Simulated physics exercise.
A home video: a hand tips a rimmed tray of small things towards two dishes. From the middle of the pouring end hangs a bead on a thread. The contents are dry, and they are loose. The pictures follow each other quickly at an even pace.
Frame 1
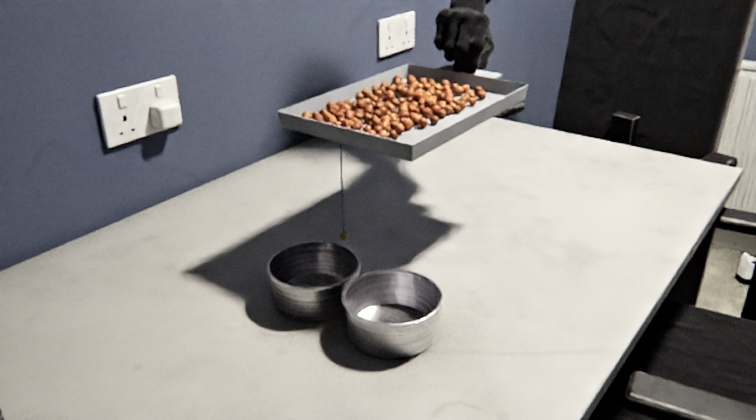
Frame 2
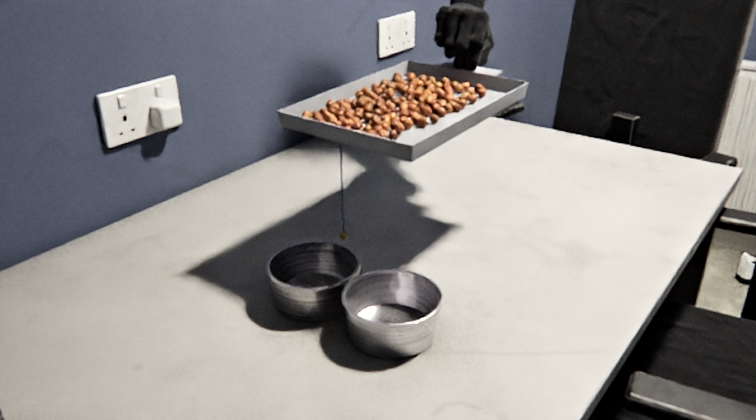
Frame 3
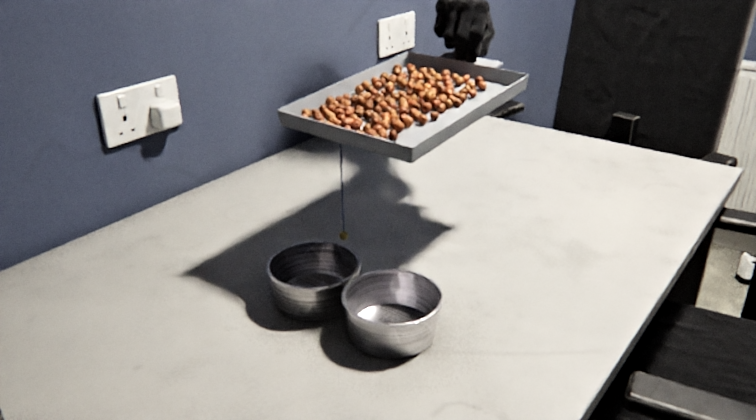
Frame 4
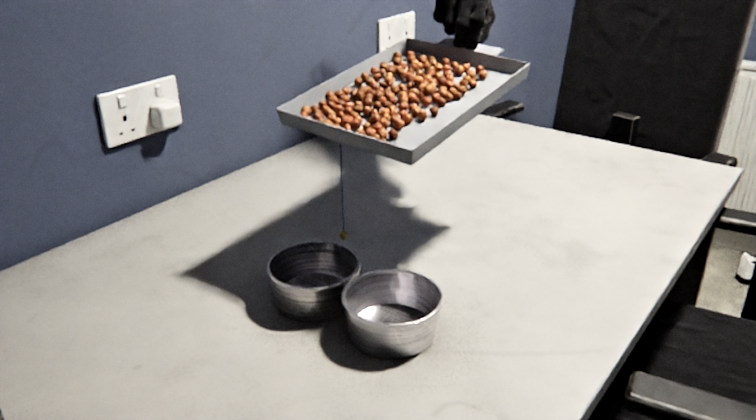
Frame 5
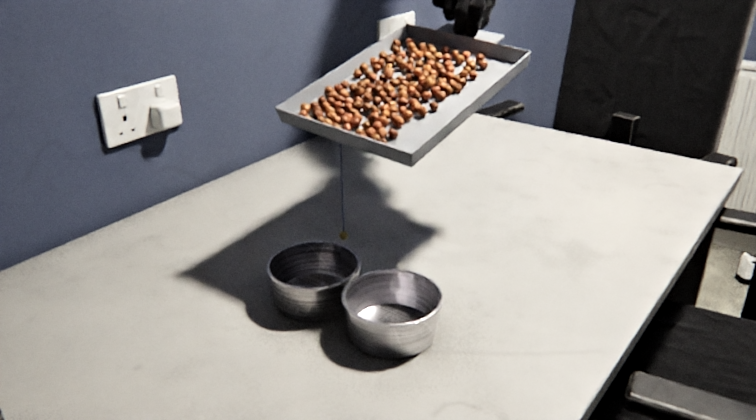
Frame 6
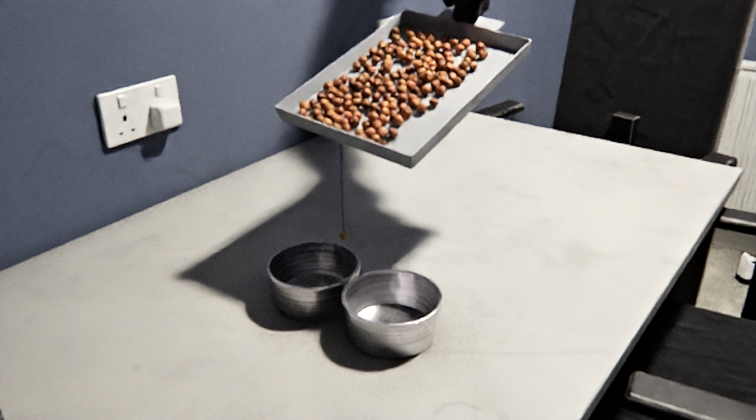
Tray of hazelnuts tilting gradually as a black-gloved hand raises its far end above two metal dishes on a pale table.
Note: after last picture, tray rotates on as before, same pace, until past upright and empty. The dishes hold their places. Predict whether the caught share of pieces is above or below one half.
Above one half.
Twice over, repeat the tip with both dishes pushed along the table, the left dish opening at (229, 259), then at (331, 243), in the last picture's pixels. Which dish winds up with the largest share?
Try 1: The dish at right; try 2: The dish at right.
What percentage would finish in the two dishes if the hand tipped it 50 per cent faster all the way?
Around 70 percent.
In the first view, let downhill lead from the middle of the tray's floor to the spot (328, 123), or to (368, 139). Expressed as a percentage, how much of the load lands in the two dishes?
Respectively 20 and 60 in a hundred.
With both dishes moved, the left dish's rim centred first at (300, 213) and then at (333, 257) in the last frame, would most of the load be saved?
In the first position a minority, in the second a majority.
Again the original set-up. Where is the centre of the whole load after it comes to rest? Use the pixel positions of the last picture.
Somewhere around (371, 318) in the final view.
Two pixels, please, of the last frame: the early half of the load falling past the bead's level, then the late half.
At (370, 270) for the first part, then at (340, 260) for the others.
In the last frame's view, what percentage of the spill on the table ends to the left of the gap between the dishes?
Reading: Around 70 %.
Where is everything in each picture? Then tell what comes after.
In the first picture, corners of the pouring end at (281, 111) and (412, 143), level; middle of the load at (391, 109), hazelnuts; left dish at (284, 298); right dish at (363, 334); bead on its thread at (344, 235).
In the second picture, corners of the pouring end at (281, 111) and (412, 144), level; middle of the load at (391, 107).
In the third picture, corners of the pouring end at (280, 110) and (412, 146), tipped barely, lowest at the right corner; middle of the load at (391, 103).
In the fourth picture, corners of the pouring end at (280, 108) and (411, 148), tipped a little, lowest at the right corner; middle of the load at (390, 97).
In the fifth picture, corners of the pouring end at (279, 107) and (411, 151), tipped a little, lowest at the right corner; middle of the load at (390, 91).
In the sixth picture, corners of the pouring end at (278, 106) and (411, 154), tipped clearly, lowest at the right corner; middle of the load at (393, 77); left dish at (284, 298); right dish at (363, 334).
Soon, tray tipped steeply; all on the tray.
A while on, tray tipped past a quarter turn; nearly all on the tray; a stray few in the right dish; a stray few outside both.
Towards the end, tray tipped past a quarter turn; about half in the right dish; about a quarter in the left dish; about a quarter outside both; a stray few in the air.
Finally, tray tipped past a quarter turn; about half in the right dish; about a quarter in the left dish; about a quarter outside both.
